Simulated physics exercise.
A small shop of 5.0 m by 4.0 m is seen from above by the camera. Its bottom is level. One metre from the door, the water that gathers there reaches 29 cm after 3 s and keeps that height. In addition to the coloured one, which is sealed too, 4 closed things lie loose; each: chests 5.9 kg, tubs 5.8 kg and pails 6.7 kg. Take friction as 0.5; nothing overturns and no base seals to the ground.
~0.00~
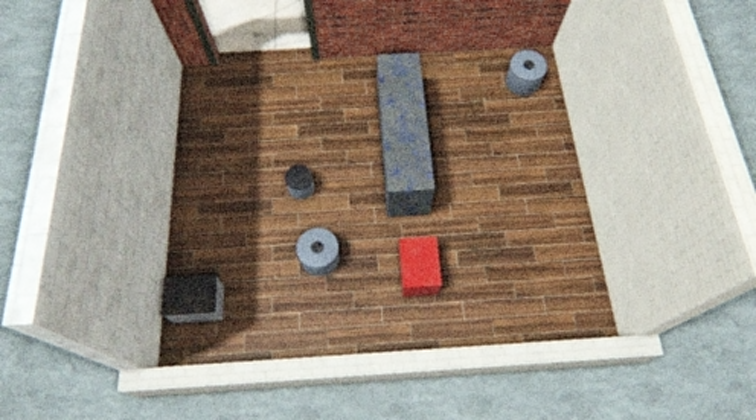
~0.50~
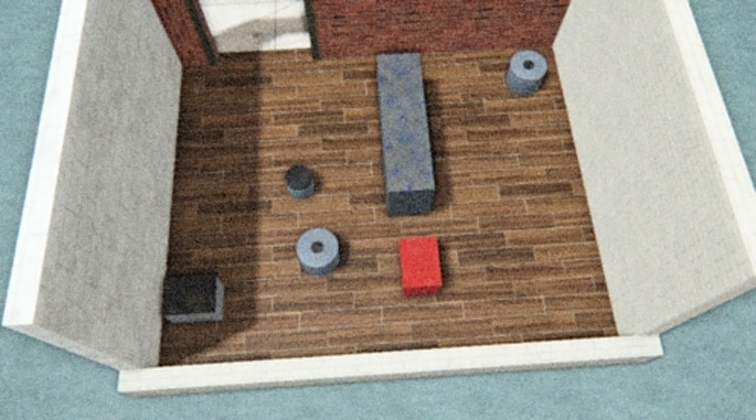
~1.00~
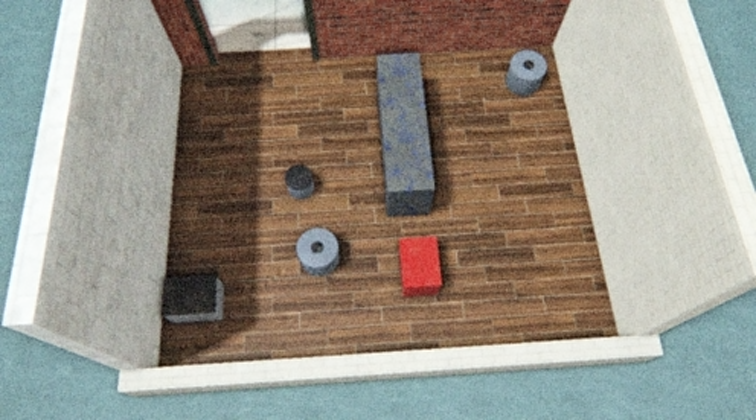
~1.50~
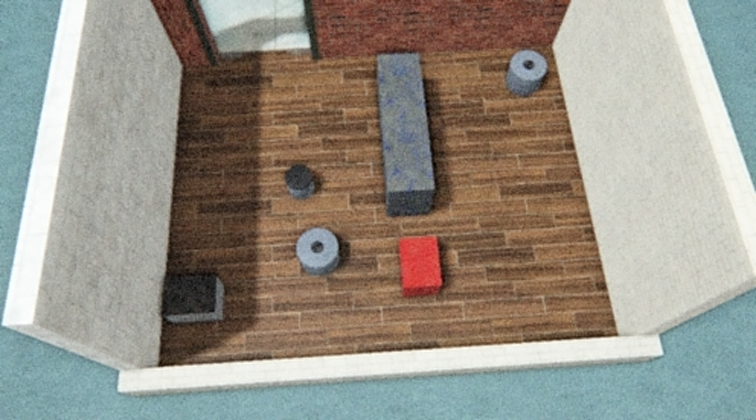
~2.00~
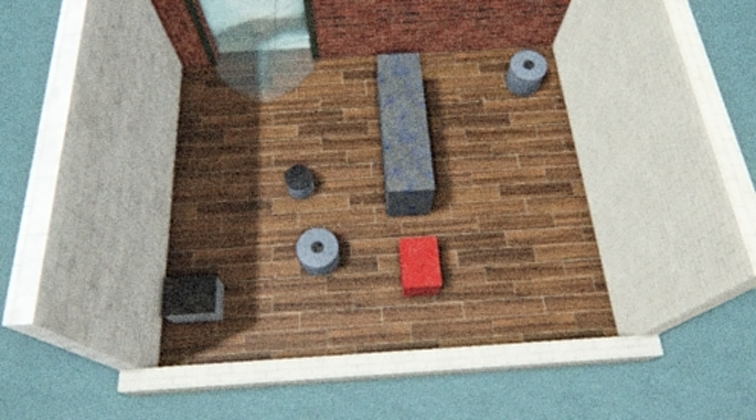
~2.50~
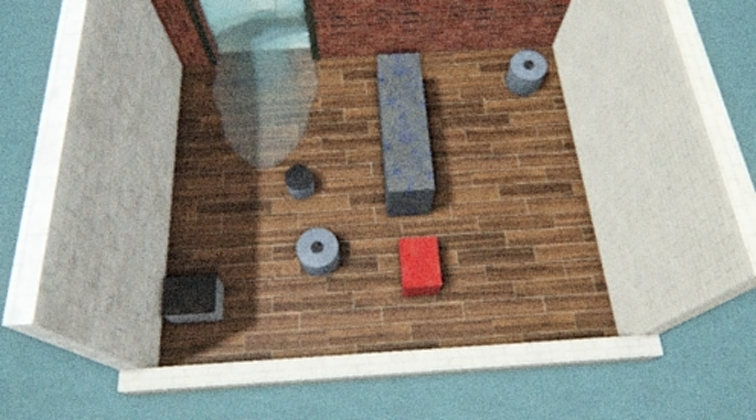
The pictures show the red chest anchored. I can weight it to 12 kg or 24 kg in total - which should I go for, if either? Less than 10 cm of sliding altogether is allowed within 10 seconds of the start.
Neither will work.
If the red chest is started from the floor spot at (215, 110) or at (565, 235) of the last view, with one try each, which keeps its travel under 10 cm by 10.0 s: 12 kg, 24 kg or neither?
Taking the two spots in turn, neither keeps it, then neither keeps it.
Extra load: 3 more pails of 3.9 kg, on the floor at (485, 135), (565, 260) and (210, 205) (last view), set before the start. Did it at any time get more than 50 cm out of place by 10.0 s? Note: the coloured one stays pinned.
Result, in order - falls shy; exceeds it; exceeds it.
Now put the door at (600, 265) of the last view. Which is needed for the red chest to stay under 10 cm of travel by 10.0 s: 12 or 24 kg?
If so, then both options fall short.
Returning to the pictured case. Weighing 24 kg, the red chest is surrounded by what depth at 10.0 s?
Depth: Approx. 11 cm.
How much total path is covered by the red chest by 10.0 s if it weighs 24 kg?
The total path comes to around 140 cm.
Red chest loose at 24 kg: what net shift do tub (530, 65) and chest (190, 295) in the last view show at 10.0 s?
They sit 40 cm and 300 cm away, in the order given.
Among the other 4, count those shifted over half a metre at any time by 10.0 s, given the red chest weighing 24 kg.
3 in all.
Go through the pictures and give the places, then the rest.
The red chest at (420, 261), on the bottom; water covers 0.0 m2; 0 of 5 have shifted, in the first picture.
The red chest at (420, 261), on the bottom; water covers 0.0 m2; 0 of 5 have shifted, in the second picture.
The red chest at (420, 261), on the bottom; 0.0 m2 under water; 0 of 5 have shifted, in the third picture.
The red chest at (420, 261), on the bottom; 0.0 m2 under water; 0 of 5 have shifted, in the fourth picture.
The red chest at (420, 261), on the bottom; 0.6 m2 under water; 0 of 5 have shifted, in the fifth picture.
The red chest at (420, 261), on the bottom; water covers 1.6 m2; 0 of 5 have shifted, in the sixth picture.
After 3.5 s the red chest would be 0 cm from its start with 12 kg and 0 cm from its start with 24 kg; 0 cm of water round it then.
After 4.5 s the red chest would be 2 cm from its start with 12 kg and 0 cm from its start with 24 kg; 4 cm of water round it then.
After 7.0 s the red chest would be 96 cm from its start with 12 kg and 43 cm from its start with 24 kg; 6 cm of water round it then.
After 10.0 s the red chest would be 267 cm from its start with 12 kg and 143 cm from its start with 24 kg; 11 cm of water round it then.
